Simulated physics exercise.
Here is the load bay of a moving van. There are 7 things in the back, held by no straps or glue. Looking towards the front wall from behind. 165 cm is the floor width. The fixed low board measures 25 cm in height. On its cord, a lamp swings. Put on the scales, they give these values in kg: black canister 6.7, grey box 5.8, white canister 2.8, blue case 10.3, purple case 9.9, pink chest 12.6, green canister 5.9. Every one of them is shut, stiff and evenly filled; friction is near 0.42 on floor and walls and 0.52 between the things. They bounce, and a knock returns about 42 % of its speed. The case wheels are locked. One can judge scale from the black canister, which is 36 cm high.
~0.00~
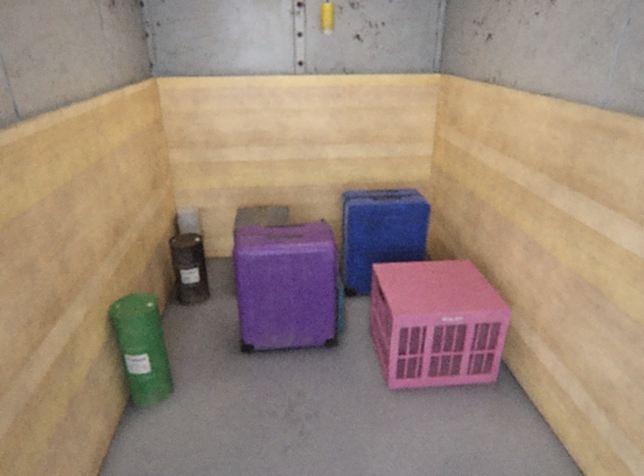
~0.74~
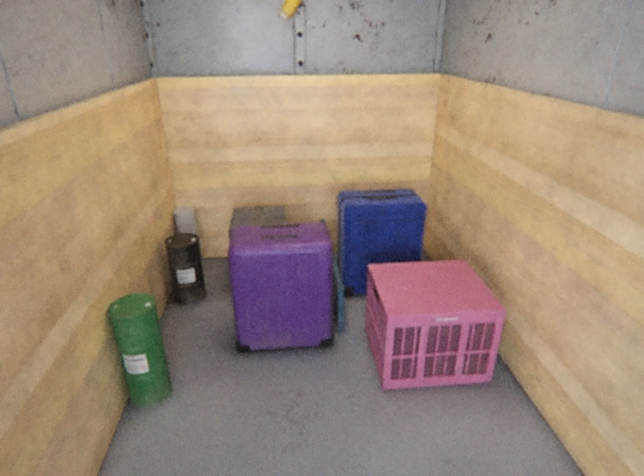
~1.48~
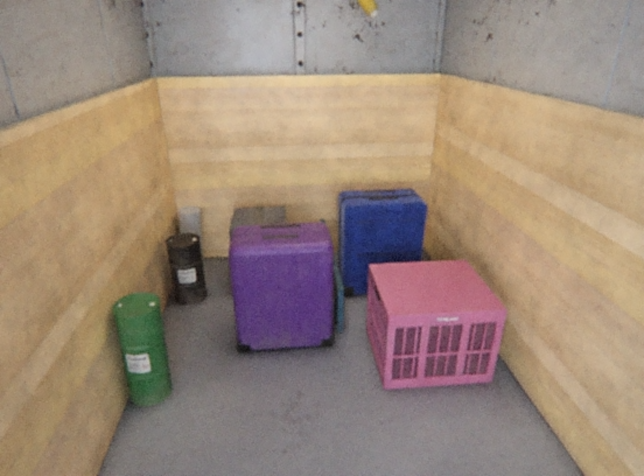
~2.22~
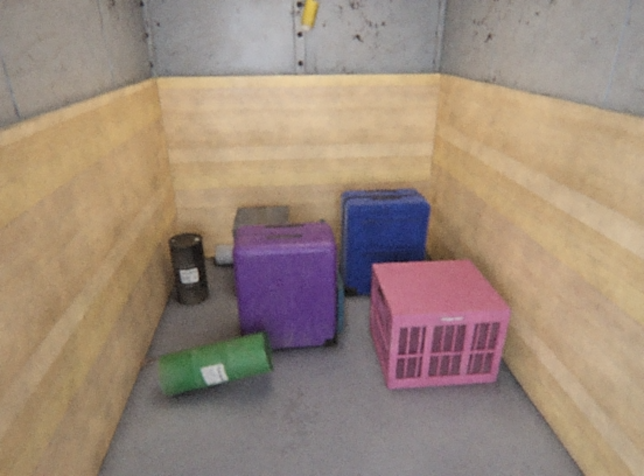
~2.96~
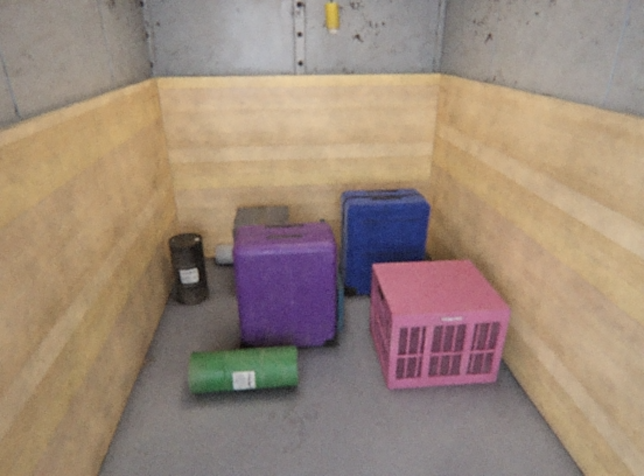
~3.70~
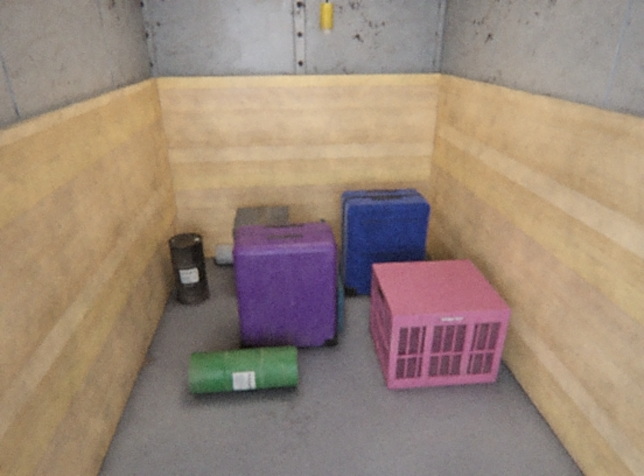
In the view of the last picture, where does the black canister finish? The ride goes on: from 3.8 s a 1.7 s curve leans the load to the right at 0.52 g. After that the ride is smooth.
It finishes near (258, 265).
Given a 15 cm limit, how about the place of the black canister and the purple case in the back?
As for the black canister, it winds up somewhere else, and the purple case remains where it was.
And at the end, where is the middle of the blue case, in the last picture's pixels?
My guess is roughly (413, 240).
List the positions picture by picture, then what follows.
In the first picture, steady run; black canister (190, 269).
In the second picture, push 0.31 g left; blue case (378, 242) slid 2 cm; purple case (282, 286) slid 2 cm.
In the third picture, push 0.49 g right; pink chest (428, 320) slid 2 cm.
In the fourth picture, steady run.
In the fifth picture, push 0.62 g jolt; green canister (245, 369) on its side; blue case (382, 241).
In the sixth picture, steady run; black canister (189, 269); pink chest (431, 320).
After 4.50 s, push 0.52 g right; black canister slid 11 cm near (211, 268); white canister on its side; green canister on its side.
After 4.70 s, push 0.52 g right; black canister slid 23 cm near (231, 267); white canister on its side; green canister on its side.
At rest (6.0 s), tipped over in the back, white canister and green canister; not toppled but over 15 cm from the start, black canister, grey box and blue case; the other 2 in place, give or take 15 cm. Seen from the same camera at the end, black canister near (258, 265).
